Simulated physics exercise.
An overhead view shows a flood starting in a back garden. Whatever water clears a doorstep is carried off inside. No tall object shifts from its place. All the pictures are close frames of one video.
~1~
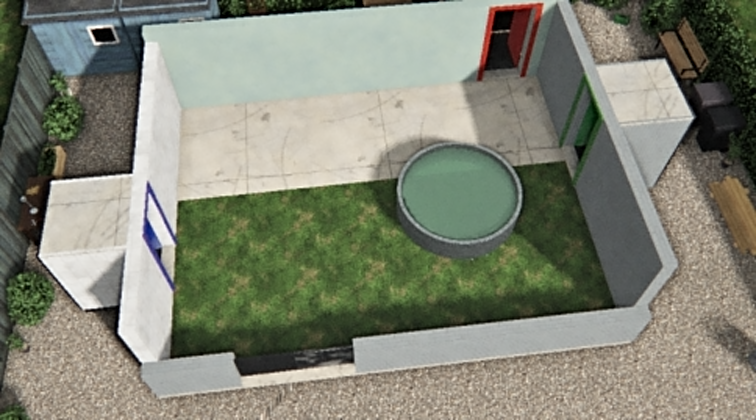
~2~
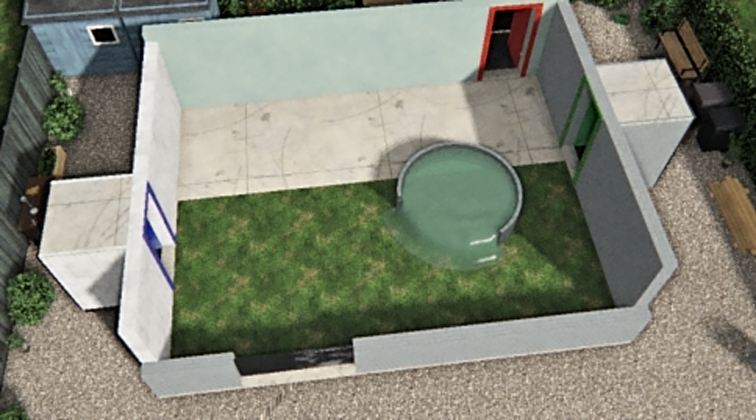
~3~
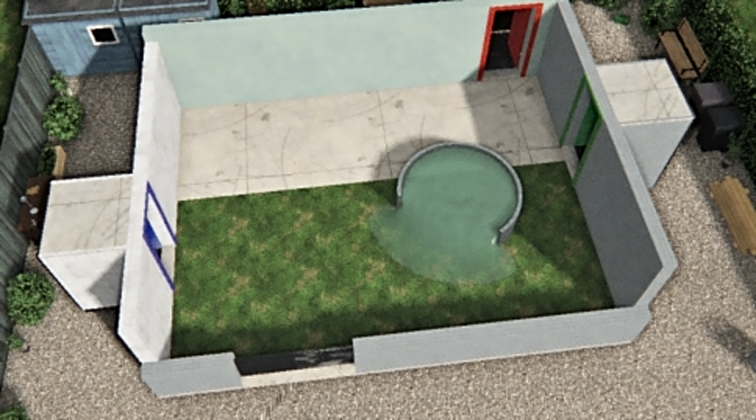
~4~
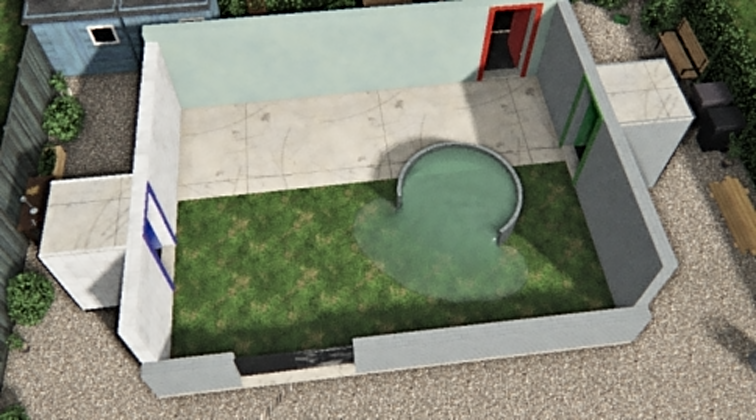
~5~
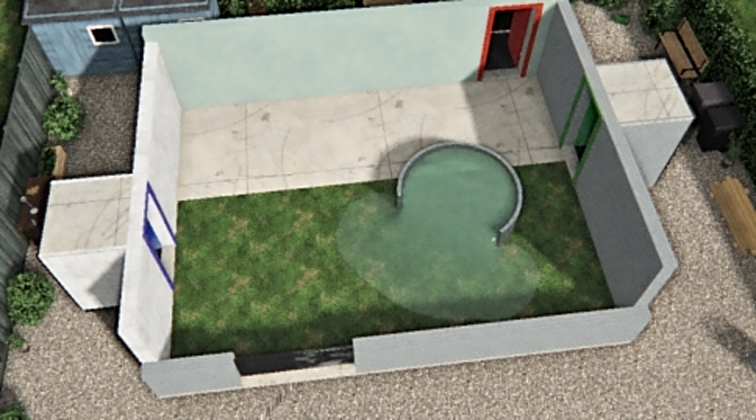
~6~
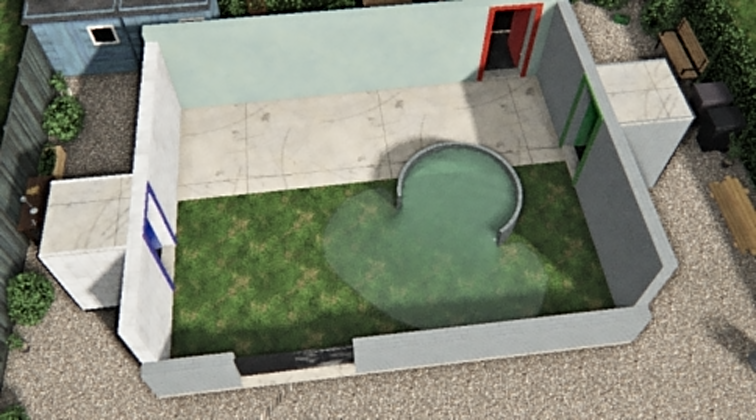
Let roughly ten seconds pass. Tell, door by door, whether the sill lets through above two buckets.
My prediction: Green door: Does not overshoot; red door: Does not overshoot; blue door: Overshoots.
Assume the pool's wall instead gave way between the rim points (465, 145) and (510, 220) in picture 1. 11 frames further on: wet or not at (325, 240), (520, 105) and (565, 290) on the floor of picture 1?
Respectively: Parched, drenched and drenched.
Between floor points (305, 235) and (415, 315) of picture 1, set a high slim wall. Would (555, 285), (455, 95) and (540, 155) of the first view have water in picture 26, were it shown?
Listed order: Swamped, spared, spared.
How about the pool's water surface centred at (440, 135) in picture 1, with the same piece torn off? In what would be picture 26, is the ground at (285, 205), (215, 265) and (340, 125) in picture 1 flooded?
Result: Inundated; inundated; spared.
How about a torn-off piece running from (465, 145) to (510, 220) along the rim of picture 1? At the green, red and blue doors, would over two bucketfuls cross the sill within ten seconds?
Well, the green door overshoots, the red door overshoots, and the blue door comes up short.
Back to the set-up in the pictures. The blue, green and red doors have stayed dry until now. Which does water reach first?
The blue-painted one.
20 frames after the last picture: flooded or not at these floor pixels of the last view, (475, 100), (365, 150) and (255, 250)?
First spot spared, second spot spared, third spot submerged.
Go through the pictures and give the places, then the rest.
In the first frame, still water in the pool at (459, 192).
In the second frame, water pours out at (438, 248) and has run to (387, 214).
In the third frame, water pours out at (438, 249) and has run to (372, 218).
In the fourth frame, water pours out at (438, 249) and has run to (365, 209).
In the fifth frame, the front is at (348, 213), out from the gap at (438, 249).
In the sixth frame, water pours out at (438, 249) and has run to (329, 233).
A moment on, water covers 25 % of the floor; the green door not reached, the red door not reached, the blue door not reached.
Next, water covers 35 % of the floor; the green door not reached, the red door not reached, the blue door not reached.
Then, water covers 45 % of the floor; the green door not reached, the red door not reached, the blue door not reached.
Later, water covers 60 % of the floor; the green door not reached, the red door not reached, the blue door over two buckets in.
In the end, water covers 80 % of the floor; the green door wet at the sill, nothing in, the red door not reached, the blue door over two buckets in.
